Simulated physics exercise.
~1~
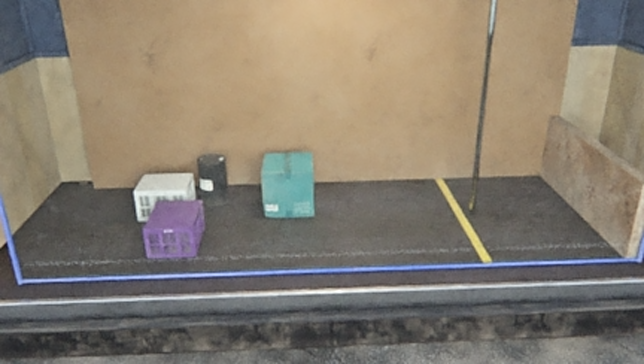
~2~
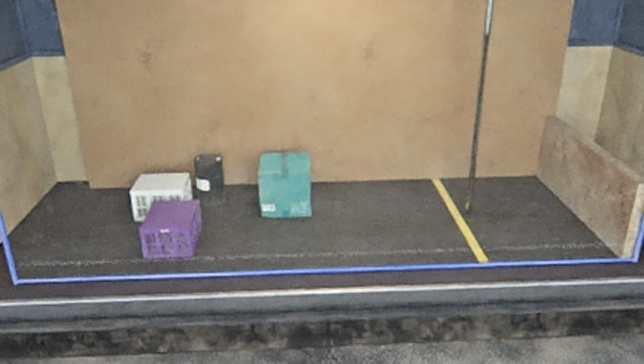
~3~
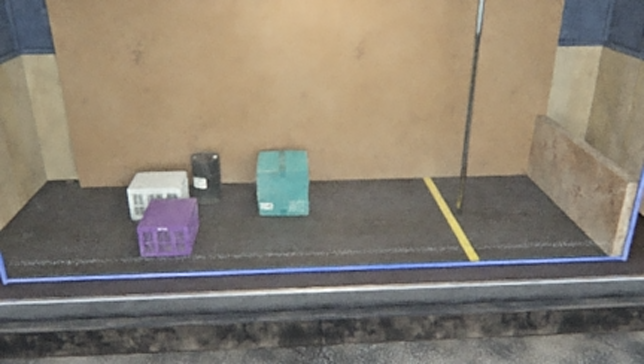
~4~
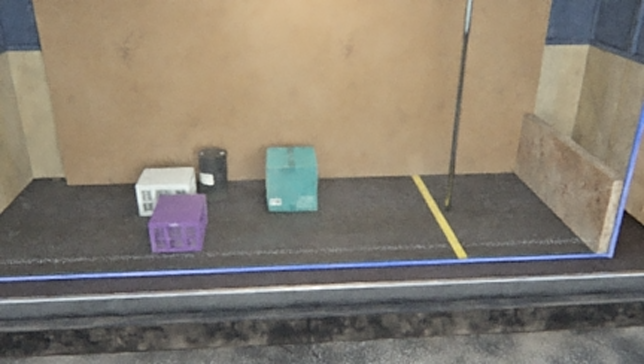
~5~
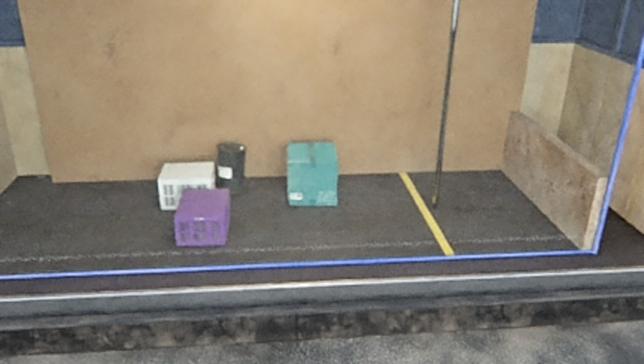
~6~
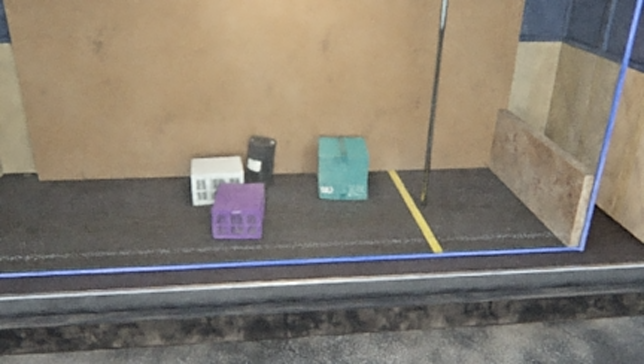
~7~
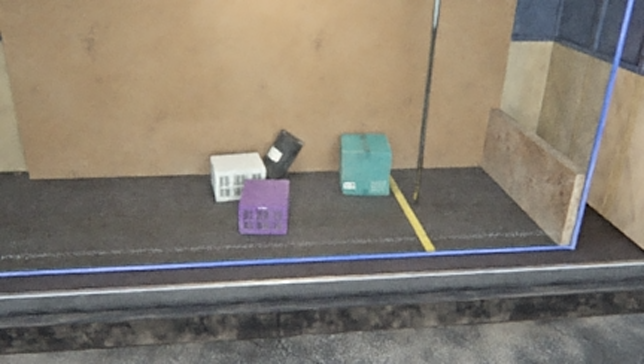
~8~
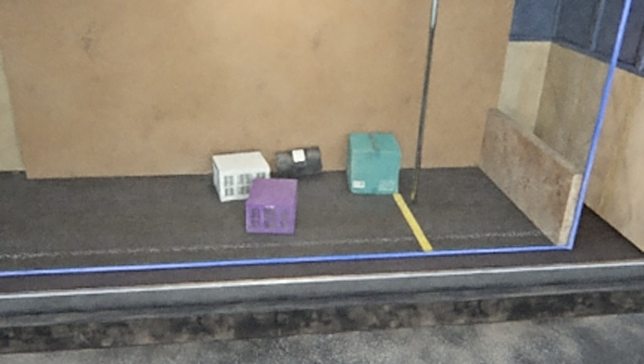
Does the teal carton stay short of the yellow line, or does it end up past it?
The teal carton stays short of the yellow line. It slides right and gets close, but its middle is still on the left side of the line at the end.
